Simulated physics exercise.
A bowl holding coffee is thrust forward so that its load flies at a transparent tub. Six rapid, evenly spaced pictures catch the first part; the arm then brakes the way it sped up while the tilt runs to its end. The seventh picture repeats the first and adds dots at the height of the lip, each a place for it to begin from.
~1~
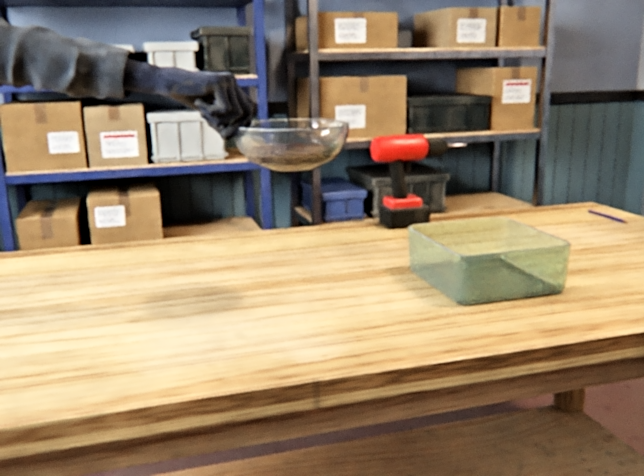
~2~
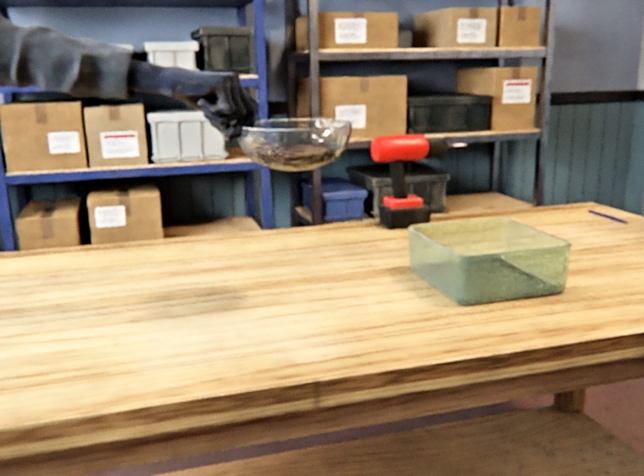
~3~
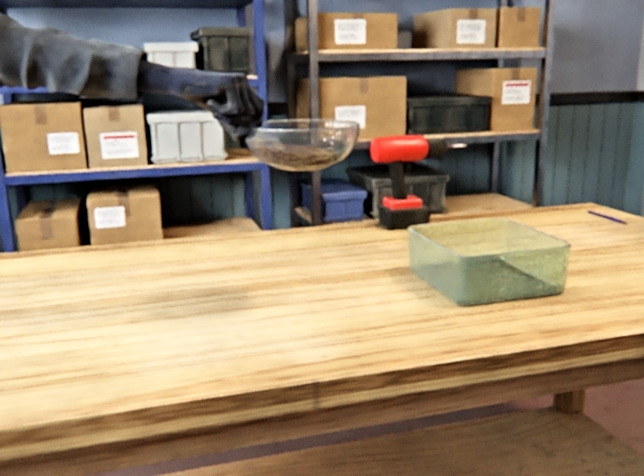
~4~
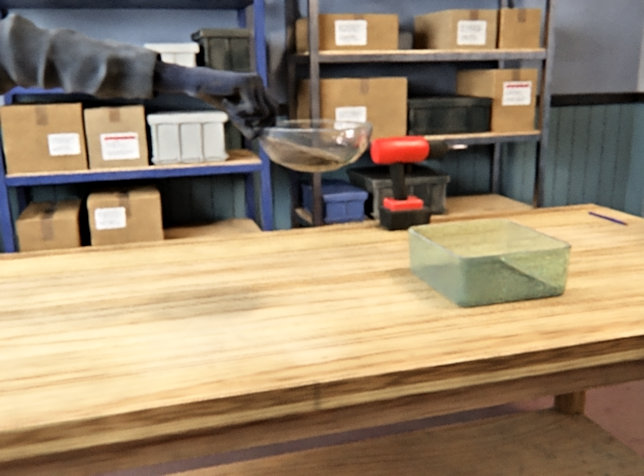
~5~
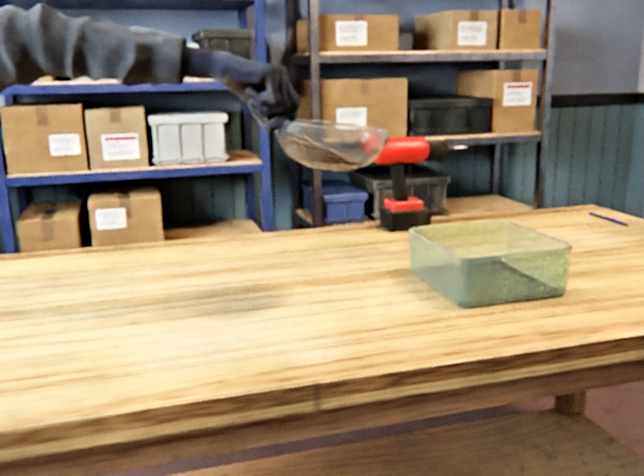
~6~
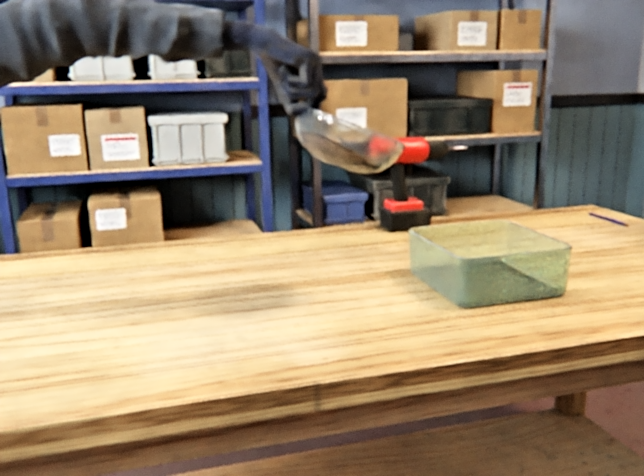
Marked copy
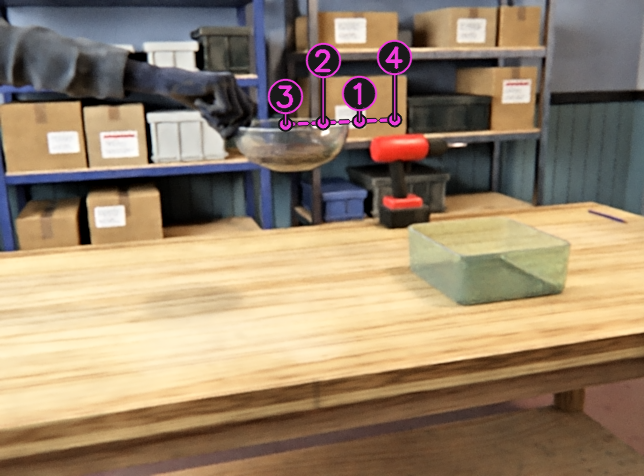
The clip opens on a dark-gloved hand at the left holding a clear bowl with brown contents level above a wooden table, near a red-and-black object and a transparent tub. The bowl barely moves at first, then shifts steadily right, and finally the hand tilts it rightward, its contents still inside.
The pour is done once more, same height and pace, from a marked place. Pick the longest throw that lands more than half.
That is dot 2.
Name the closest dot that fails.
3 it is.
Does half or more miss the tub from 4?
No, not at all.
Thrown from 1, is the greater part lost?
No, not at all.
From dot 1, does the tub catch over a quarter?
Yes, it does.
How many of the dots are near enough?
Three.
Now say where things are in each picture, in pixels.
Upright, lip at (344, 121); tub from (454, 304) to (562, 291); nothing has left yet.
Upright, lip at (347, 121); nothing has left yet.
Upright, lip at (355, 122); nothing has left yet.
Upright, lip at (367, 123); nothing has left yet.
Tipped about 8°, lip at (384, 130); nothing has left yet.
Tipped about 22°, lip at (399, 143); nothing has left yet.
On the marked copy, 1 at (359, 121); 2 at (323, 122); 3 at (285, 124); 4 at (394, 119).
For dot 1, about 85 % lands in the tub, 12 % falls short and 3 % goes beside or beyond.
For dot 2, about 64 % lands in the tub, 21 % falls short and 15 % goes beside or beyond.
For dot 3, about 28 % lands in the tub, 65 % falls short and 8 % goes beside or beyond.
For dot 4, about 73 % lands in the tub, 9 % falls short and 17 % goes beside or beyond.
